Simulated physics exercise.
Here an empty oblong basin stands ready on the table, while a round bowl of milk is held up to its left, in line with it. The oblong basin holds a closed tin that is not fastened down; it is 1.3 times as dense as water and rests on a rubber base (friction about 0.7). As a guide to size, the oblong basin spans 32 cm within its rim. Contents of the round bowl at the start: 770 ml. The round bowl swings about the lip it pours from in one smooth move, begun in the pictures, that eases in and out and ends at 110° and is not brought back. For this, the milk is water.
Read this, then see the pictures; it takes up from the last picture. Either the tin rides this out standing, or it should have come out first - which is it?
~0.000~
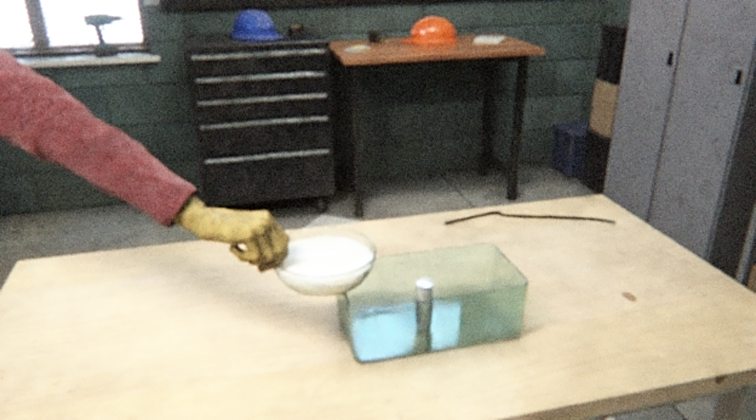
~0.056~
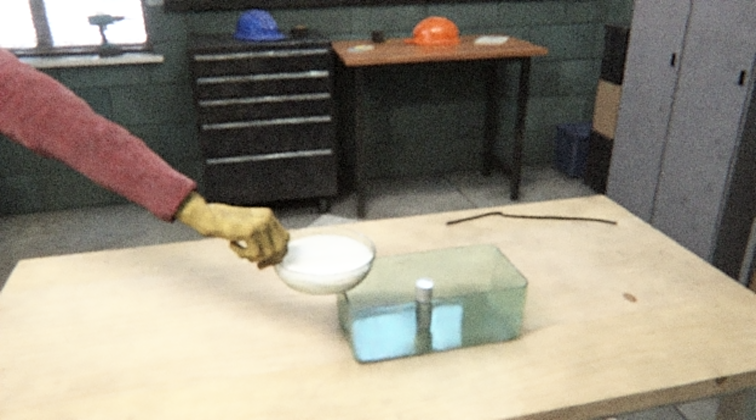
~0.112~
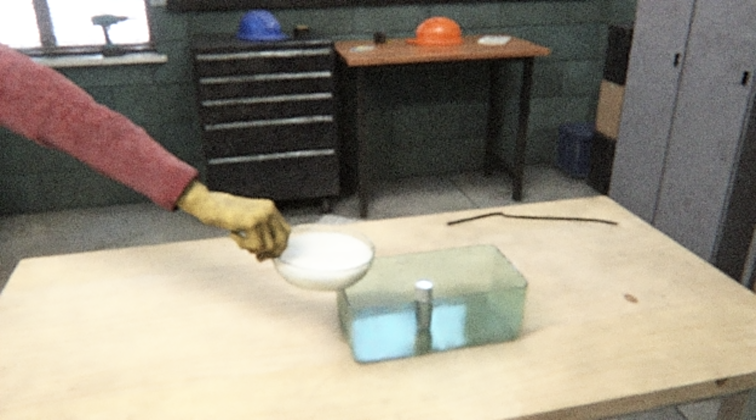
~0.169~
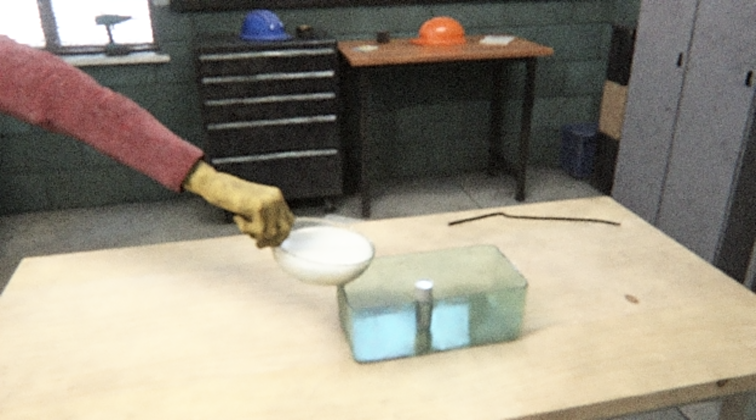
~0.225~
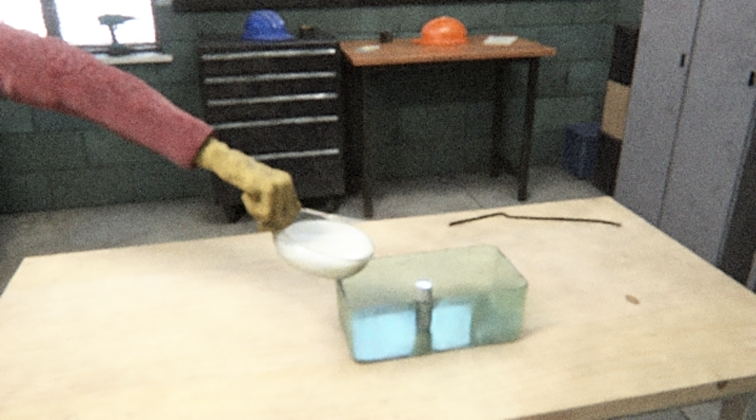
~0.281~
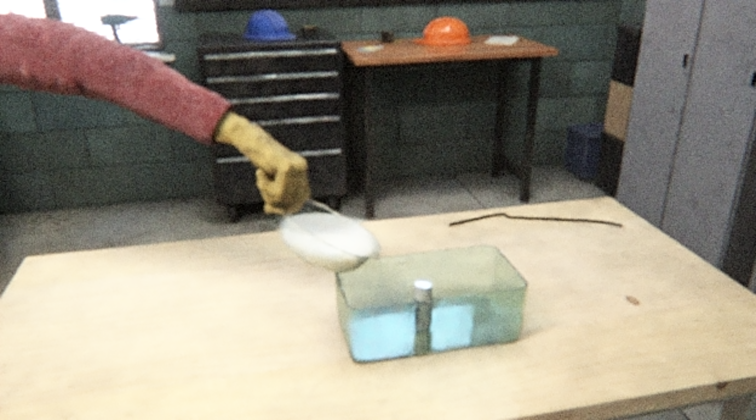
It rides it out.
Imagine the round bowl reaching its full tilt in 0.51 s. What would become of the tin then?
Result: Tin upright.
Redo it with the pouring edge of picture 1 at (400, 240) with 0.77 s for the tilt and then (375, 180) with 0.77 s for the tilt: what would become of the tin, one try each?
Try 1: Still standing; try 2: Still standing.
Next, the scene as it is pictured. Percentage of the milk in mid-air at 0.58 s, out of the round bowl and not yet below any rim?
At that moment, about 46 percent.
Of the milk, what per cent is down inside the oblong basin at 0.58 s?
46 %, more or less.
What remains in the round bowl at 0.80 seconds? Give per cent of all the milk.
0 %.
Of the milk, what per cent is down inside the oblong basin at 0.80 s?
Close to 98 in a hundred.
After 0.58 s the tilt is 94° and 8 per cent is still to pour; the tin stands where it began.
After 0.80 s the tilt is 110° and 0 per cent is still to pour; the tin stands where it began.
After 1.02 s the tilt is 110° and 0 per cent is still to pour; the tin stands where it began.
After 1.27 s the tilt is 110° and 0 per cent is still to pour; the tin stands where it began.
In the end the tin stands where it began.
